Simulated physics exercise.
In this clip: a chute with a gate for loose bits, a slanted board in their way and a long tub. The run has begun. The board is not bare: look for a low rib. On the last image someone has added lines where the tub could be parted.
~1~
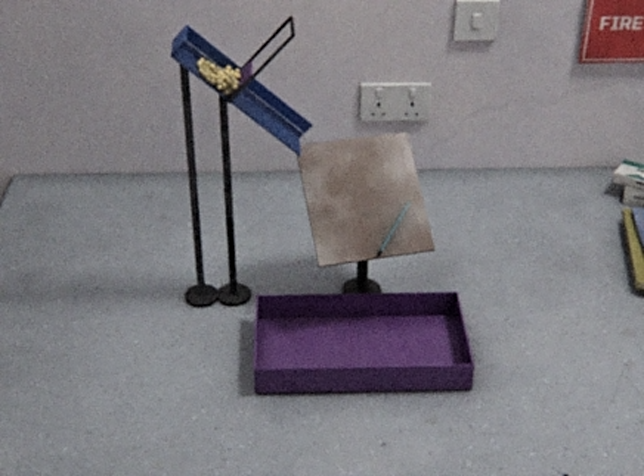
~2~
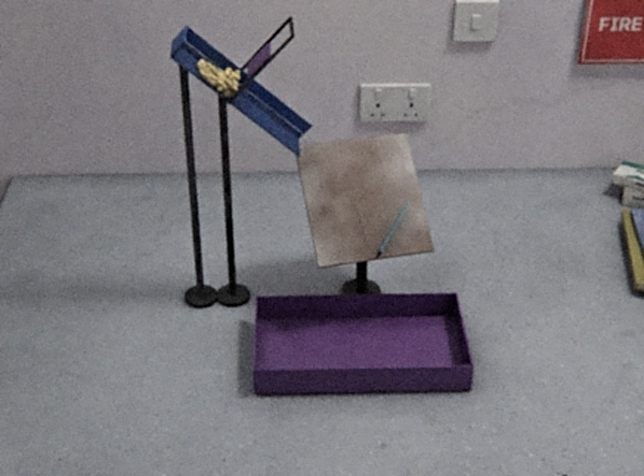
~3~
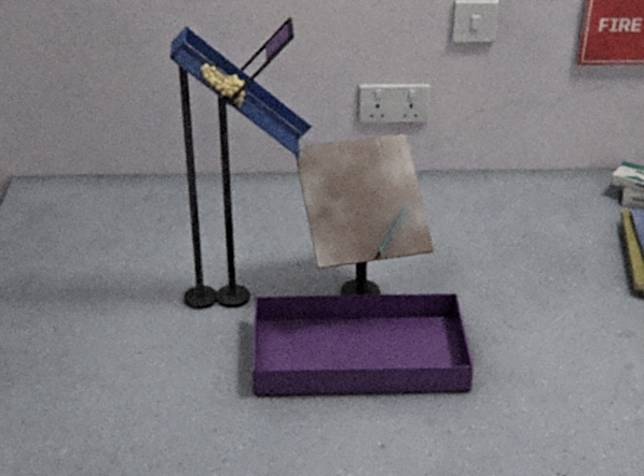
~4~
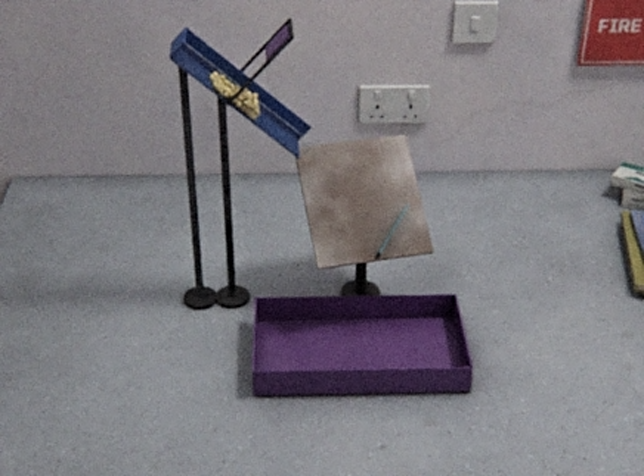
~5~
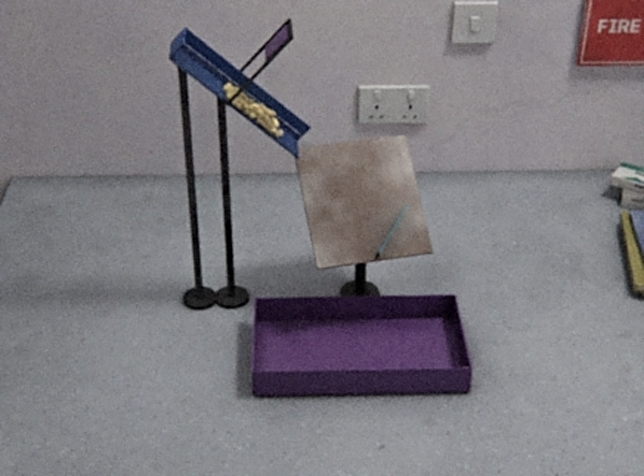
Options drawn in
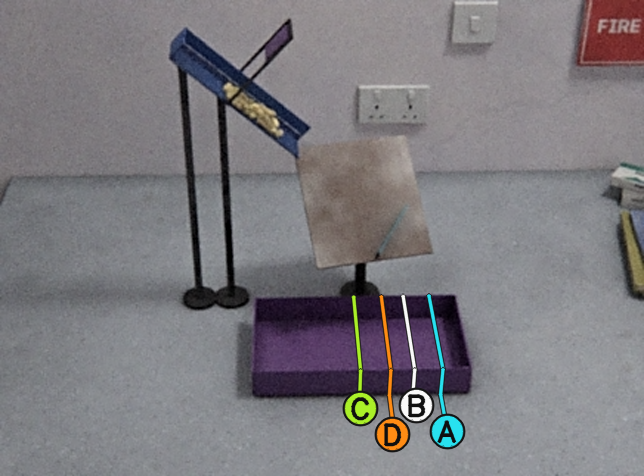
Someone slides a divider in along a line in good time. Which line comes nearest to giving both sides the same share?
I would pick line C.
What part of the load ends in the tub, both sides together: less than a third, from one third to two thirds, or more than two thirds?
It is more than two thirds.
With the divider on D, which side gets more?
The left side.
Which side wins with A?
Left.
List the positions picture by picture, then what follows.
In the first frame, load behind the gate (223, 76), soya beans; lip of the chute (300, 147), sloping fairly steeply.
In the second frame, middle of the board (364, 198), tilted fairly steeply; middle of its low edge (377, 259); of its high edge (351, 139).
In the third frame, front corners of the tub (254, 370) and (473, 366), empty; front of the load (241, 100).
In the fourth frame, middle of the load (238, 99); its front (257, 114), roughly a third of the way to the lip; rib from (409, 204) to (380, 253).
In the fifth frame, middle of the load (250, 107); its front (280, 133), roughly two thirds of the way to the lip.
On the marked copy, line A crosses the front rim at (442, 368); line B crosses the front rim at (414, 368); line C crosses the front rim at (360, 369); line D crosses the front rim at (390, 369).
With A, of what is caught, every piece on the left of the divider, not one piece on the right.
With B, of what is caught, almost all on the left of the divider, just a few on the right.
With C, of what is caught, roughly a third on the left of the divider, roughly two thirds on the right.
With D, of what is caught, almost all on the left of the divider, about a tenth on the right.
